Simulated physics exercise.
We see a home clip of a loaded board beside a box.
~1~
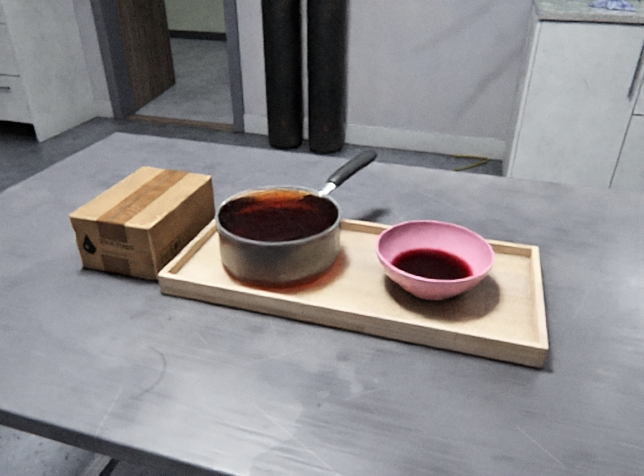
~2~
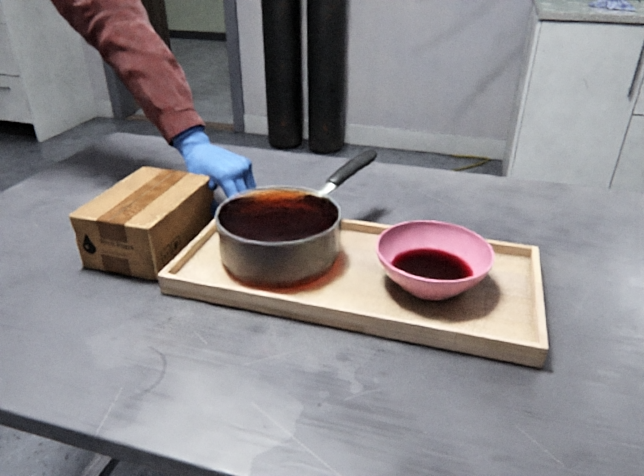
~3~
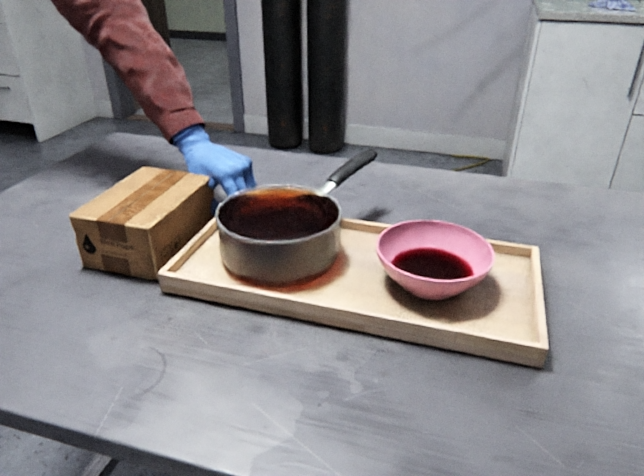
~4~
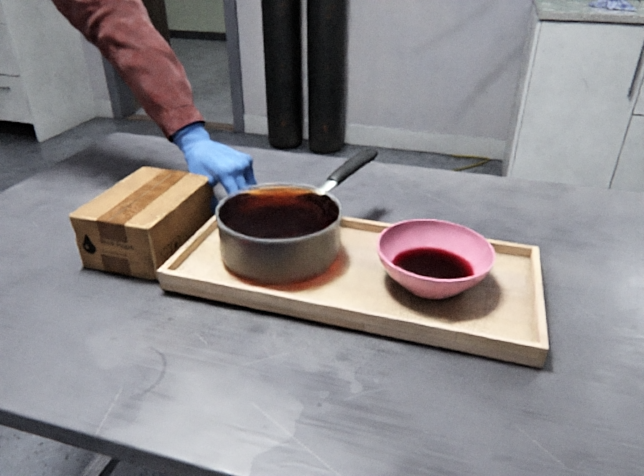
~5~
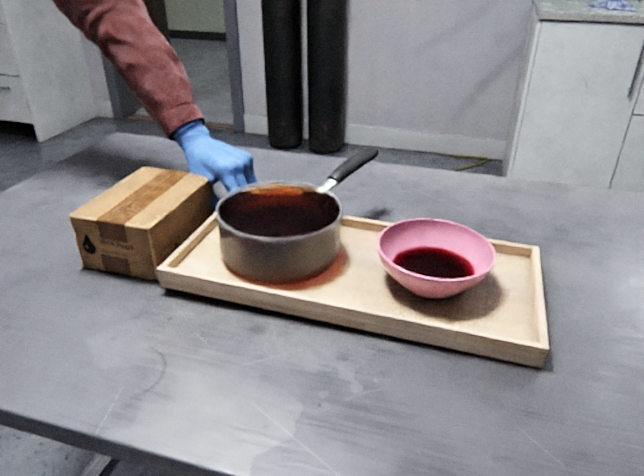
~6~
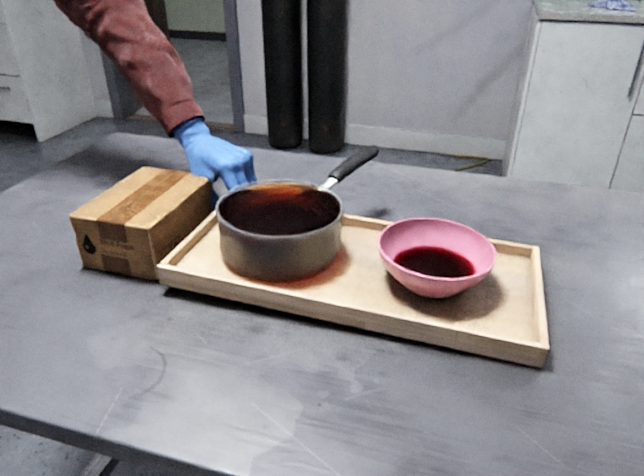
In a room with pale cabinets and dark upright cylinders at the back, a grey tabletop is seen from slightly above by a still camera. A cardboard box sits at left beside a pale wooden tray holding a grey saucepan of dark reddish liquid and, to its right, a pink bowl with less red liquid. A blue-gloved hand in a reddish sleeve takes the tray's left end and raises it very slightly.
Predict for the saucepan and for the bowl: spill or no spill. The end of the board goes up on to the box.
My prediction: Saucepan: Some goes over. Bowl: Nothing goes over.
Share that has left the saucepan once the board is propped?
Around 20 percent of it.
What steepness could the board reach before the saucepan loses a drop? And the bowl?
I'd reckon around 4° for the first and around 30° after that.
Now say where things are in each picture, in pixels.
In the first picture, the board lies flat; saucepan (280, 233) nearly full; bowl (433, 263) about a quarter full; box (113, 249).
In the second picture, a hand takes the end of the board; saucepan nearly full, surface at (279, 214); bowl about a quarter full, surface at (432, 269).
In the third picture, the end is rising; saucepan (280, 232) nearly full; bowl (433, 263) about a quarter full.
In the fourth picture, the end has come up a little; saucepan nearly full, surface at (280, 212); bowl about a quarter full, surface at (432, 268); box (113, 249).
In the fifth picture, slope near 1°; saucepan (280, 229) nearly full; bowl (433, 261) about a quarter full.
In the sixth picture, the board slopes by about 2°; saucepan nearly full, surface at (280, 208); bowl about a quarter full, surface at (433, 267); box (113, 249).
Shortly, the board slopes by about 6°; saucepan, it has lost some; bowl, none is lost.
Then, the board slopes by about 13°; saucepan, it has lost some; bowl, none is lost.
At the finish, the board slopes by about 11°, resting on the box; saucepan, it has lost some; bowl, none is lost.
